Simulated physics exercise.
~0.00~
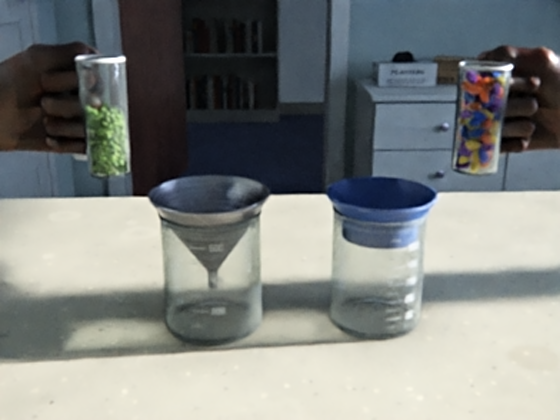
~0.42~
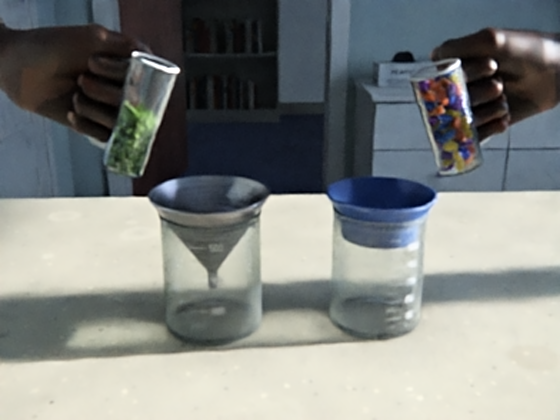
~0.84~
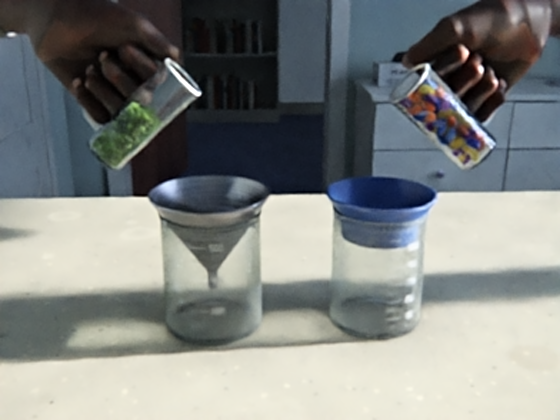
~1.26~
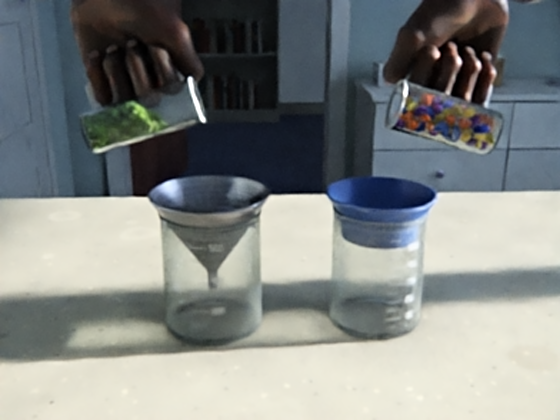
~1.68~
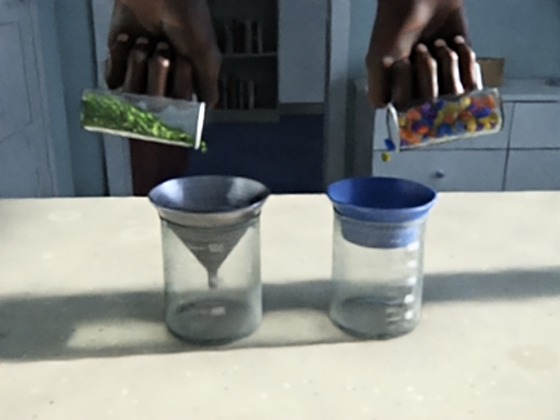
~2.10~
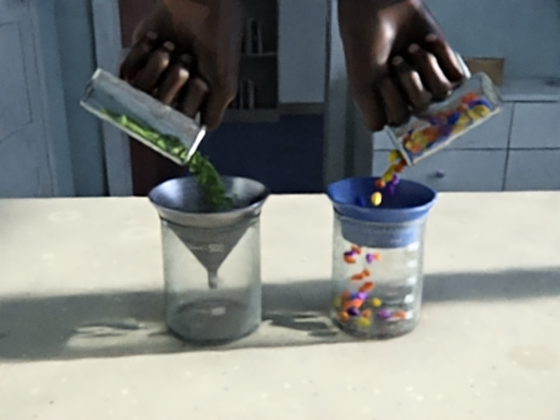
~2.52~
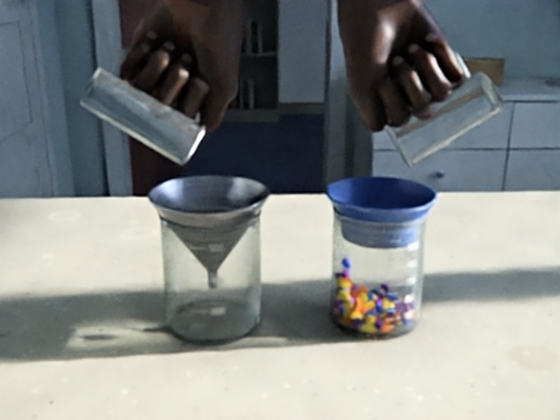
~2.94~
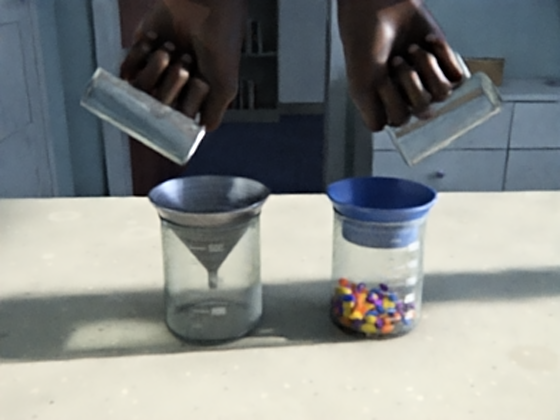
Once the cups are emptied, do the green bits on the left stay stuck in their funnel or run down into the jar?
The green bits stay stuck in the left funnel, and none reach the jar below. The colourful bits on the right all run through into their jar.
